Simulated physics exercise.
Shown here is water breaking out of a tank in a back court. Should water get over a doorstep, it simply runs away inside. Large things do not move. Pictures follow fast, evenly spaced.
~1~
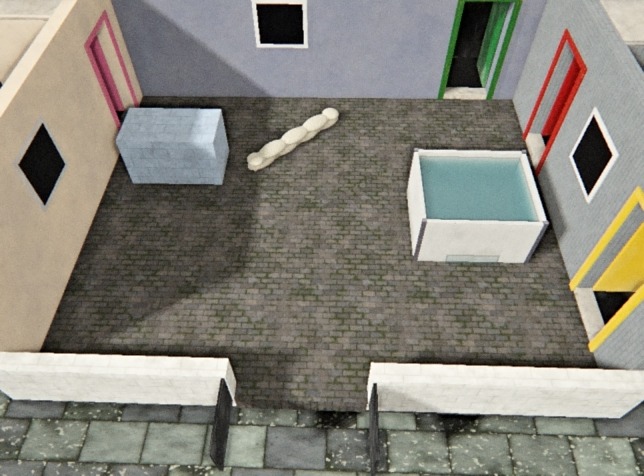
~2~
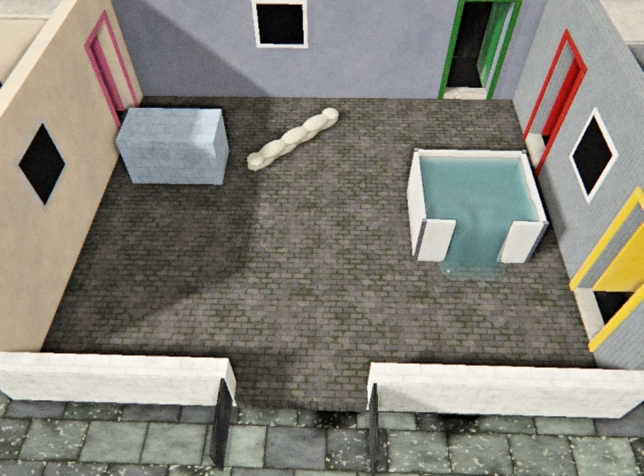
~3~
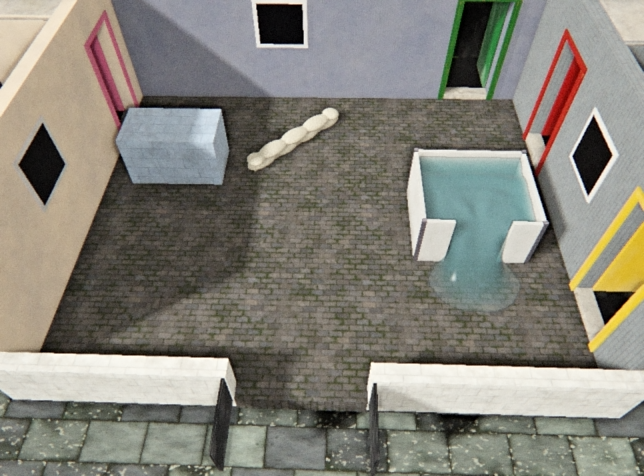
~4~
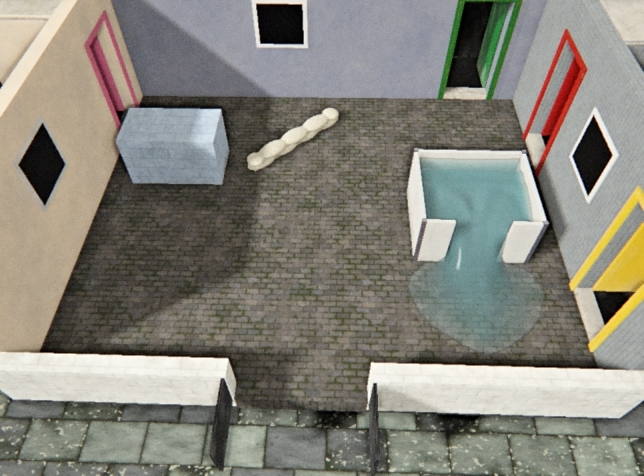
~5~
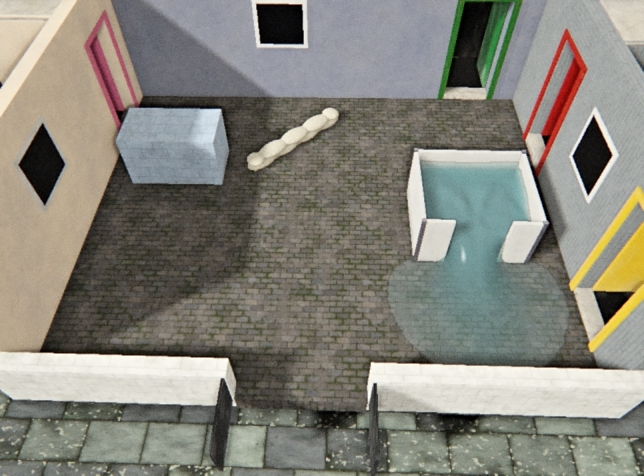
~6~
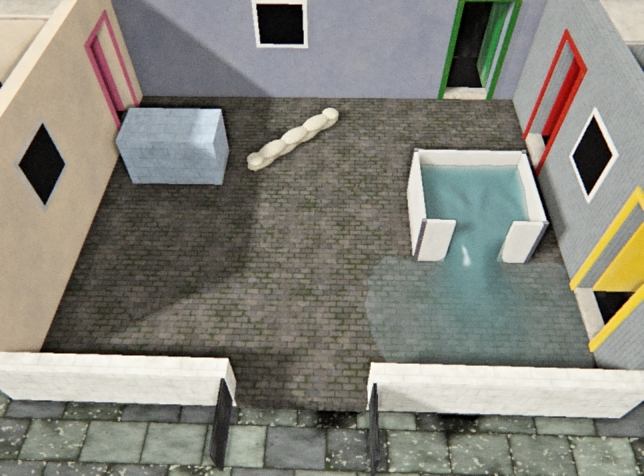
Water sat still in a white tank on the right of a walled courtyard, then poured out through a gap in its front and spread across the dark bricks toward the low white wall.
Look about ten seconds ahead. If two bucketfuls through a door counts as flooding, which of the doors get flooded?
The pink door does not get flooded; the red door does not get flooded; the yellow door gets flooded; the green door does not get flooded.
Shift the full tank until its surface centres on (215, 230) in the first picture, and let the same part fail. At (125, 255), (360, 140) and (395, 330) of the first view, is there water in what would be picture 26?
As listed: Reached, untouched, reached.
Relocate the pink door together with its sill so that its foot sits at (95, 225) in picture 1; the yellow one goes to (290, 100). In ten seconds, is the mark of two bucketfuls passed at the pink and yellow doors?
Here the pink door tops the limit while the yellow door stays within the limit.
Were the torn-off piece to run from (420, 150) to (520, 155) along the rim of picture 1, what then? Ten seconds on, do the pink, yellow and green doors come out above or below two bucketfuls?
Here's how it goes: The pink door surpasses the limit, the yellow door fails to reach the limit, and the green door surpasses the limit.
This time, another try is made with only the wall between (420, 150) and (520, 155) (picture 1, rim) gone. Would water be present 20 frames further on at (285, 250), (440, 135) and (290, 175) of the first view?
Point by point: Untouched, swamped and swamped.
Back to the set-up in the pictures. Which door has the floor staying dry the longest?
My answer: The one in pink.
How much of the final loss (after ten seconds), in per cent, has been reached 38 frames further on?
Approximately 80 %.
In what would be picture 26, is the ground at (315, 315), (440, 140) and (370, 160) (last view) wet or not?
Result, as listed: Wetted / not wetted / not wetted.
A moment on, water covers 15 % of the floor; the pink door not reached, the red door not reached, the yellow door under two buckets in, the green door not reached.
Next, water covers 20 % of the floor; the pink door not reached, the red door not reached, the yellow door over two buckets in, the green door not reached.
Then, water covers 40 % of the floor; the pink door not reached, the red door wet at the sill, nothing in, the yellow door over two buckets in, the green door not reached.
Later, water covers 60 % of the floor; the pink door wet at the sill, nothing in, the red door wet at the sill, nothing in, the yellow door over two buckets in, the green door wet at the sill, nothing in.
In the end, water covers 80 % of the floor; the pink door under two buckets in, the red door wet at the sill, nothing in, the yellow door over two buckets in, the green door under two buckets in.
